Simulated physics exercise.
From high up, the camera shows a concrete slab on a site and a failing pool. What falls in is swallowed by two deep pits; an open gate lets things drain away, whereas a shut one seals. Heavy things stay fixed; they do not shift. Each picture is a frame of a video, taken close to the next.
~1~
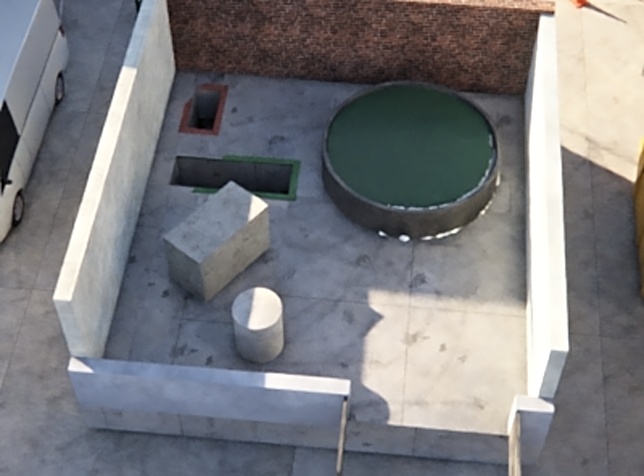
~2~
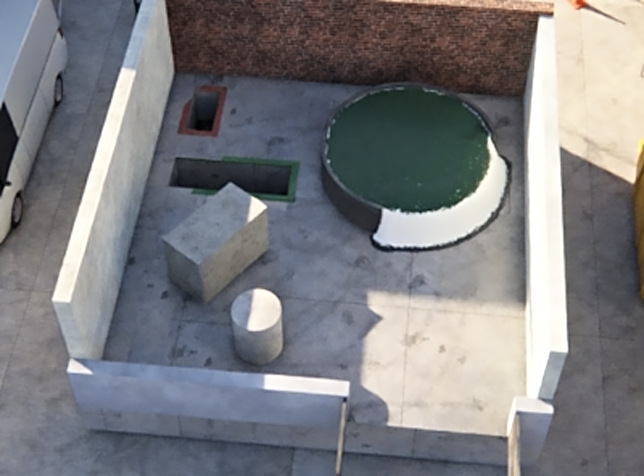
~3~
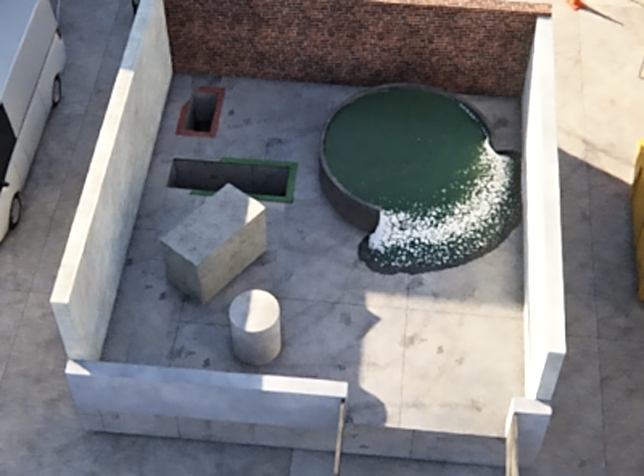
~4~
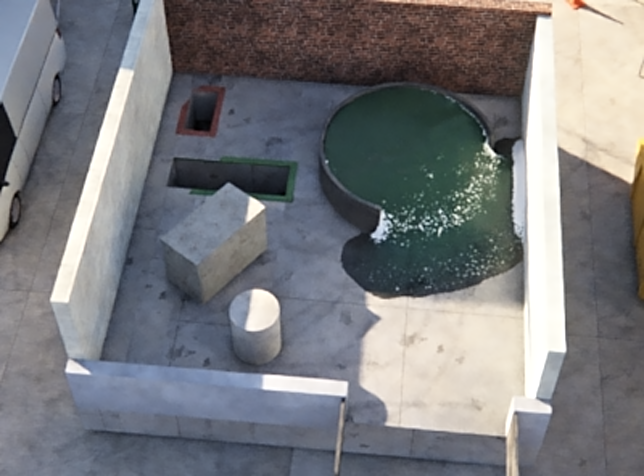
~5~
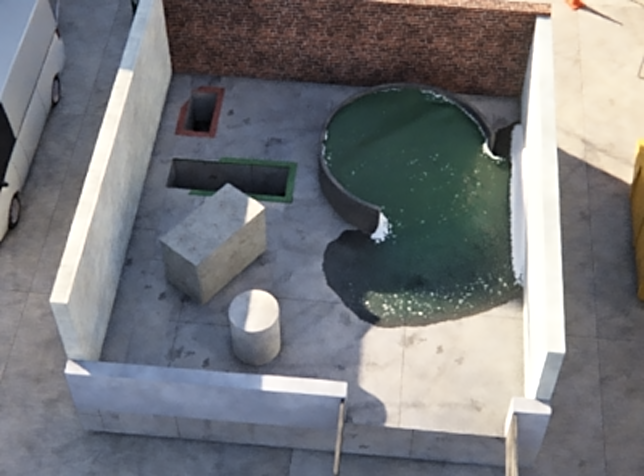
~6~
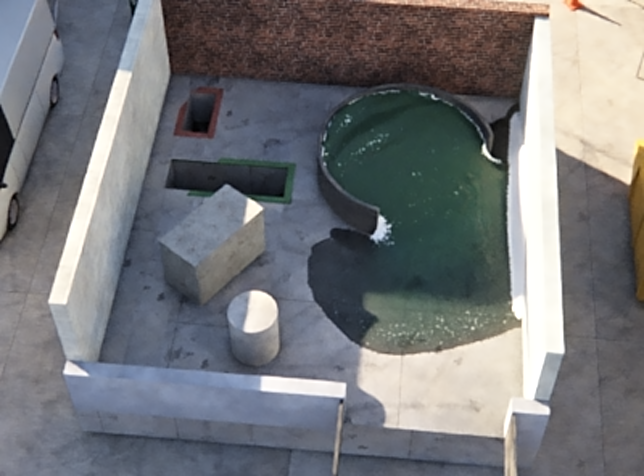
In the video, a round pool of green water on a walled concrete slab opens at its lower right side, and foaming water pours out, reaches the right wall and spreads toward the front, while the nearby blocks stay still.
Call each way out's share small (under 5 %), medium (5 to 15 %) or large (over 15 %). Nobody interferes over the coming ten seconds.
Small, medium or large: The gate gets a large share; the red pit gets a small share; the green pit gets a small share.
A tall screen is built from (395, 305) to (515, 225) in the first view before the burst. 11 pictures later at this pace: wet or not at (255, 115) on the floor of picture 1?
Waterless.
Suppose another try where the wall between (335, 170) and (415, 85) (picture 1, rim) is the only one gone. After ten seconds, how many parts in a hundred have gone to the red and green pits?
Near enough: Red 35 percent, green 35 percent.
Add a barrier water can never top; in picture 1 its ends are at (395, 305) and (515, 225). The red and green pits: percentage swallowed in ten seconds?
Red 8 %, green 12 %.
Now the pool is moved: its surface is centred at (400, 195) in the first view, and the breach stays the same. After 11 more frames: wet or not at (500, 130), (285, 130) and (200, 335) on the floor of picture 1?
In order: Inundated, then unflooded, then unflooded.
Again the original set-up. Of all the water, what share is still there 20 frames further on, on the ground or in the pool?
I'd put it at about 74 per cent.
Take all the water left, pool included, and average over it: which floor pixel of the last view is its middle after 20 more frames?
Close to (436, 234).
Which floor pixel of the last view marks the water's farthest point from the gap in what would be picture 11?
The wet edge reaches furthest near (315, 406).
A moment on, water covers 40 % of the floor; the gate 1 %, the red pit 0 %, the green pit 0 %.
Next, water covers 45 % of the floor; the gate 7 %, the red pit 0 %, the green pit 0 %.
Then, water covers 50 % of the floor; the gate 27 %, the red pit 0 %, the green pit 0 %.
Later, water covers 75 % of the floor; the gate 47 %, the red pit 1 %, the green pit 0 %.
In the end, water covers 85 % of the floor; the gate 59 %, the red pit 3 %, the green pit 2 %.
